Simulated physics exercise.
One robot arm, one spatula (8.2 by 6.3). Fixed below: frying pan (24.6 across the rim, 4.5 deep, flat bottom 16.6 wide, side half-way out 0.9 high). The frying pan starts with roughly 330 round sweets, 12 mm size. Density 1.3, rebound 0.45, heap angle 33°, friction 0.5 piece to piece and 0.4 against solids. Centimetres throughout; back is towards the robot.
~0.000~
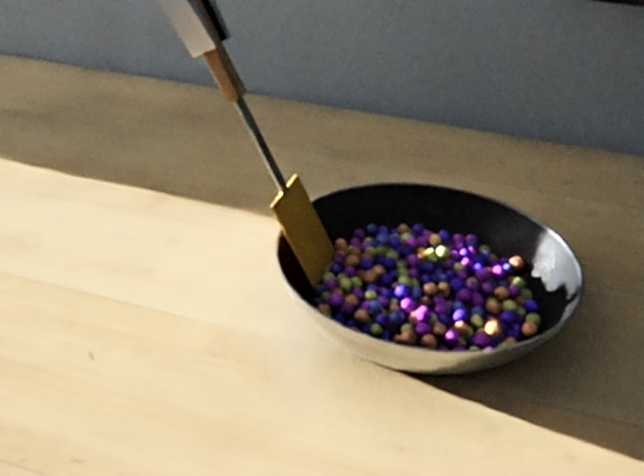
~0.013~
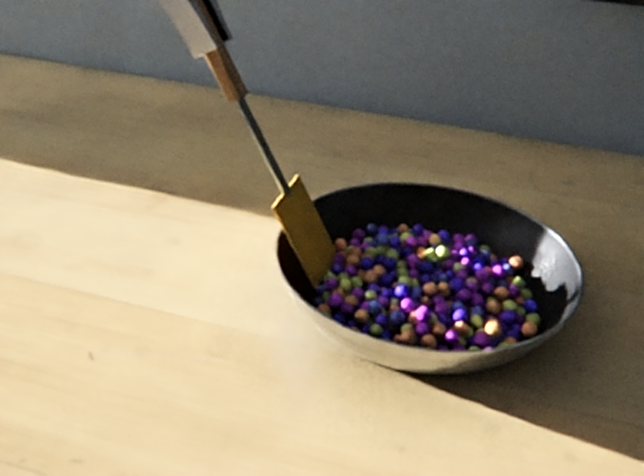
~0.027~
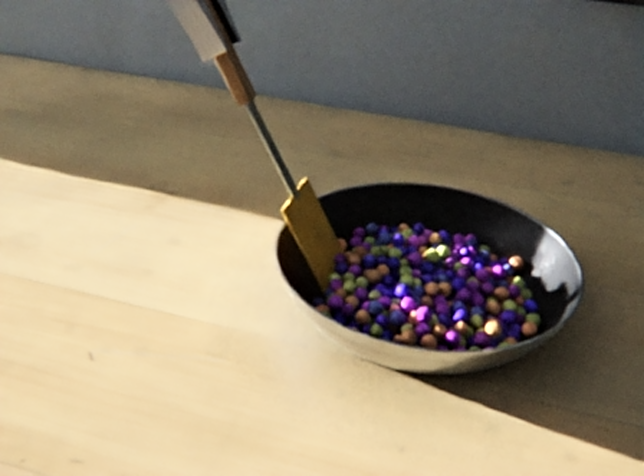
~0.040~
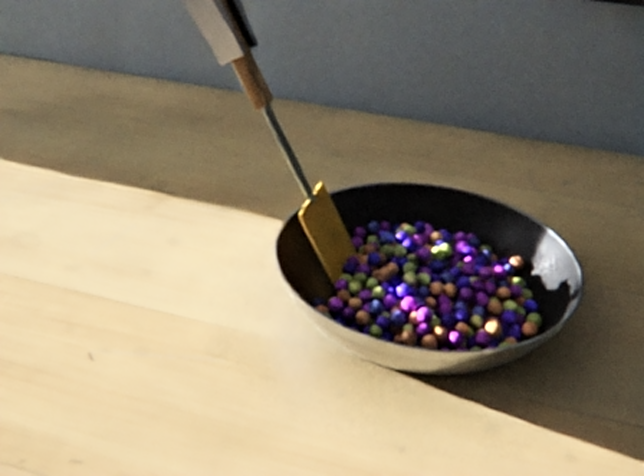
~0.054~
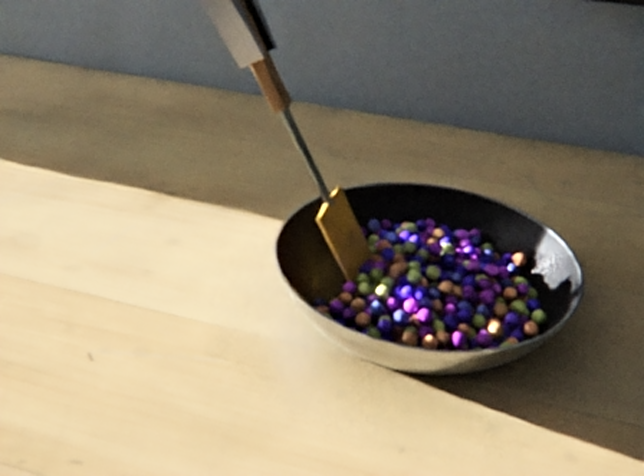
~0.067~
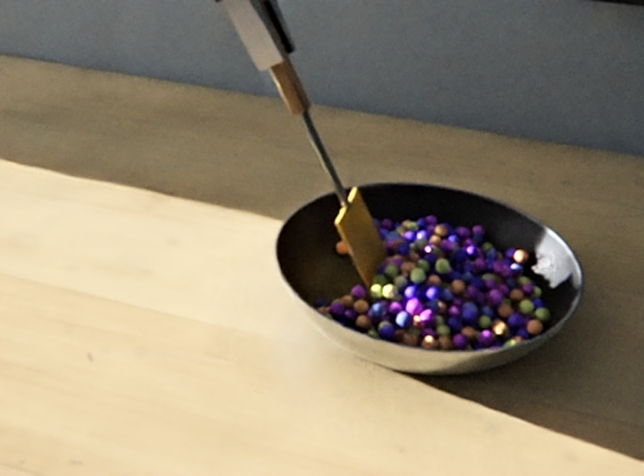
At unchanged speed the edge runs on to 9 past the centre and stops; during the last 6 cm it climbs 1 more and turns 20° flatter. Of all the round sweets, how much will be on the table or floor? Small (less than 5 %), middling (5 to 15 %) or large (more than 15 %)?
Answer: Large; more than 15 % of the round sweets finish on the table or floor.
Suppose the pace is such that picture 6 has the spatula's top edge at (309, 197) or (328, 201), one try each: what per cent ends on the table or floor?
Some 0 and 15 per cent.
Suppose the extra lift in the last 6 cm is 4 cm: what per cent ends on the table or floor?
Some 15 per cent.
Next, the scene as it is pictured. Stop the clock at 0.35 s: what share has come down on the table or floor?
About 10 per cent.
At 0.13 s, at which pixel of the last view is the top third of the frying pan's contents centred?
At about (491, 281).
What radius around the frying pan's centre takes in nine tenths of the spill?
Some 35 cm.
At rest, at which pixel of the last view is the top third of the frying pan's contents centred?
Around (503, 273).
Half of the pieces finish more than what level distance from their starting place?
Roughly 4 cm.
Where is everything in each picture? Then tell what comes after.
Spatula top edge at (284, 190), sloping 61°; upper third of the load around (415, 280), from x 320 to 535, top at y 230; 328 in the frying pan, in the first picture.
Spatula top edge at (286, 190), sloping 61°; upper third of the load around (415, 280), from x 320 to 535, top at y 230, in the second picture.
Spatula top edge at (294, 193), sloping 61°; upper third of the load around (415, 280), from x 320 to 535, top at y 230, in the third picture.
Spatula top edge at (311, 197), sloping 61°; upper third of the load around (418, 276), from x 320 to 535, top at y 225, in the fourth picture.
Spatula top edge at (328, 201), sloping 61°; upper third of the load around (423, 277), from x 320 to 540, top at y 225, in the fifth picture.
Spatula top edge at (347, 205), sloping 61°; upper third of the load around (430, 273), from x 320 to 540, top at y 220; 328 in the frying pan, in the sixth picture.
By 0.10 s, sloping 61°, highest piece 5 above the table; 328 in the frying pan.
By 0.13 s, sloping 55°, highest piece 6 above the table; 328 in the frying pan.
By 0.35 s, sloping 41°, highest piece 8 above the table; 261 in the frying pan, 39 on the table or floor, 28 on the blade or in flight.
By 1.40 s, sloping 41°, highest piece 5 above the table; 261 in the frying pan, 67 on the table or floor.
Final count, 261 in the frying pan, 67 on the table or floor. That is 20 % on the table or floor.
